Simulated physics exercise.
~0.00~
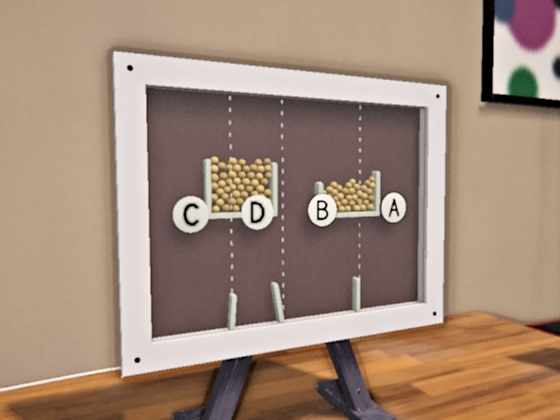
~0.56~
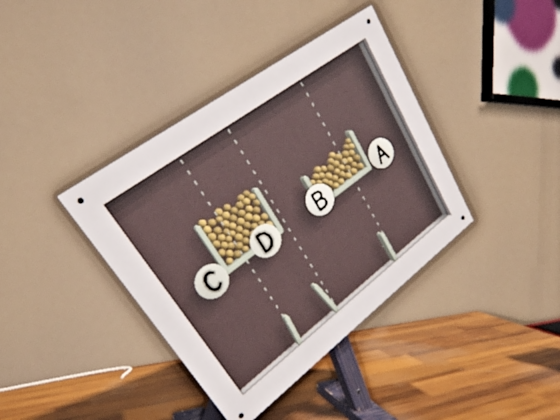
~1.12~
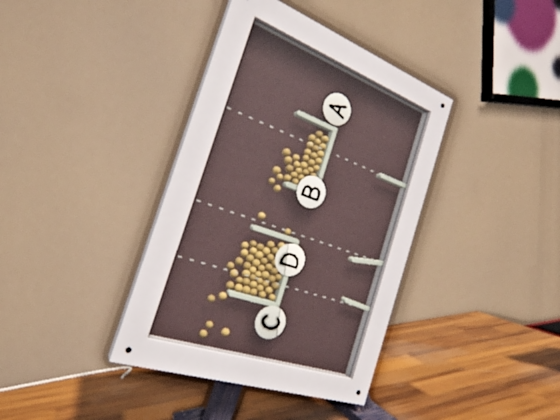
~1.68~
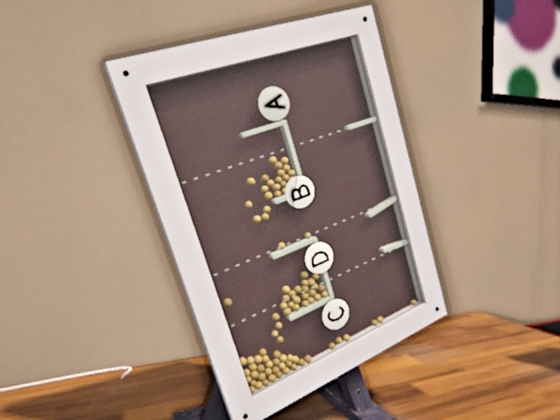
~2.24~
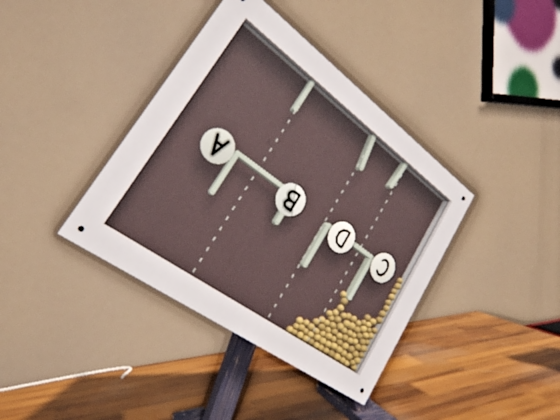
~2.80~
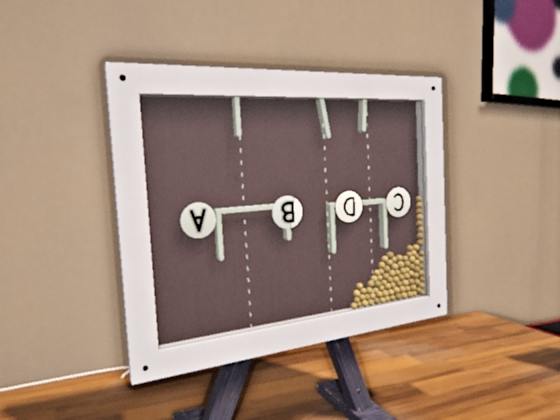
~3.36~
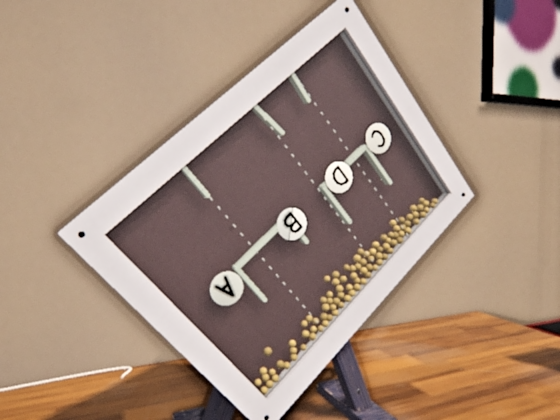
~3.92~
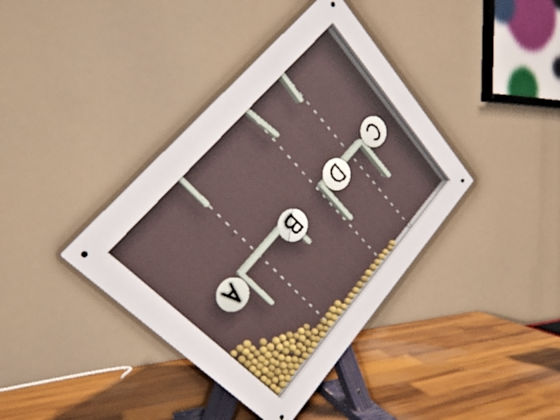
A white-framed case with a clear front and a dark back stands on dark legs on a wooden table, seen from in front against a beige wall, with a spotted picture at upper right. Tan chickpeas fill two pale trays beside round white letters, C and D at left, B and A at right. The case turns anticlockwise, and the chickpeas spill from both trays towards the lower edge. Nearly upside down, it holds them heaped in the lower right corner. Turning further, it sends them sliding down leftward, and they end piled mostly in the bottom corner below A, with a thin tail up the right side.
